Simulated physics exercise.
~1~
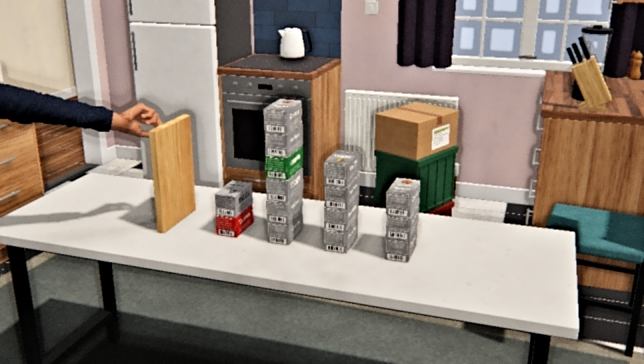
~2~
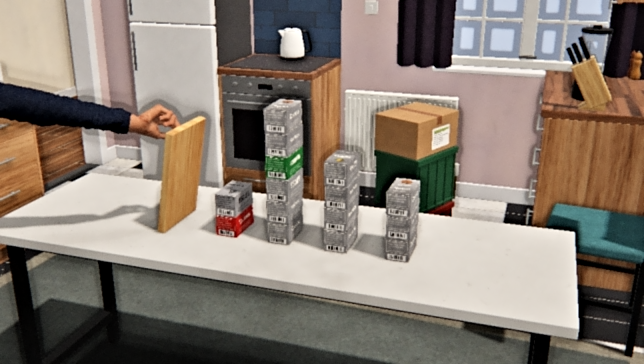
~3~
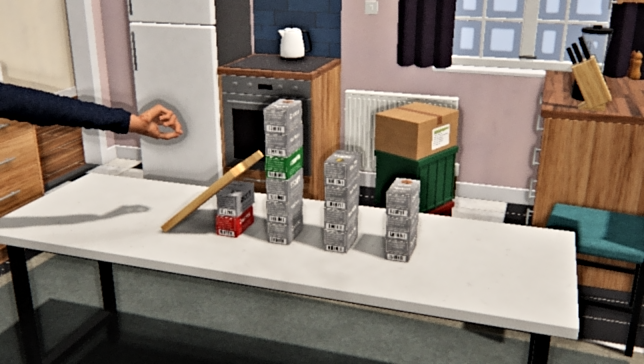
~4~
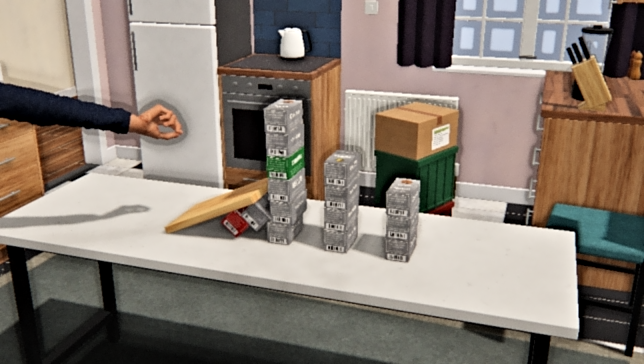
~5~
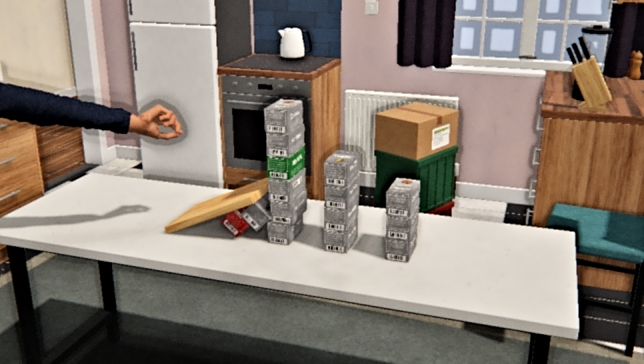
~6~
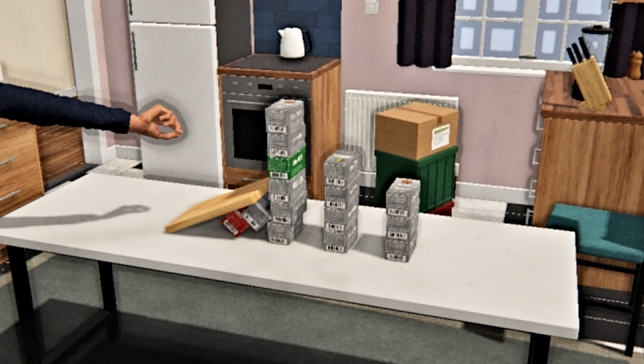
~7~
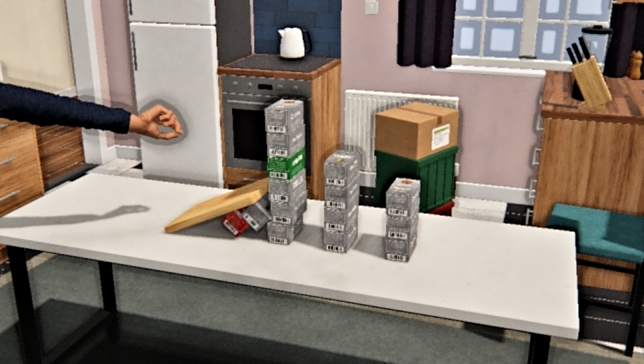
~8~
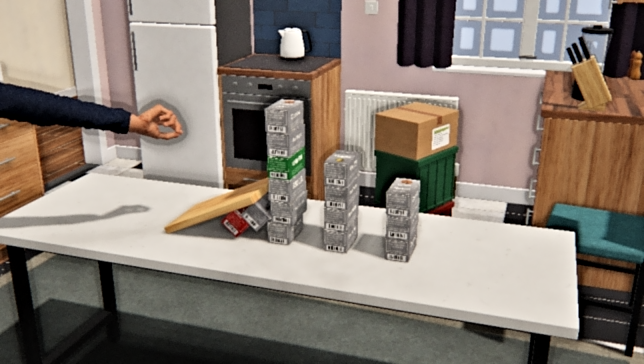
An arm in a dark sleeve reaches in from the left over a white table in a kitchen, seen from slightly above. Its hand is at the top of an upright wooden board, beside a row of four stacks of grey packets, the shortest with a red packet at its base and the tallest with a green one. The board leans right, leaves the hand and falls against the short stack. That stack tips over to the right against the tall one. The board settles slanted on the tilted packets, while the other three stacks stay standing and the hand hovers still.
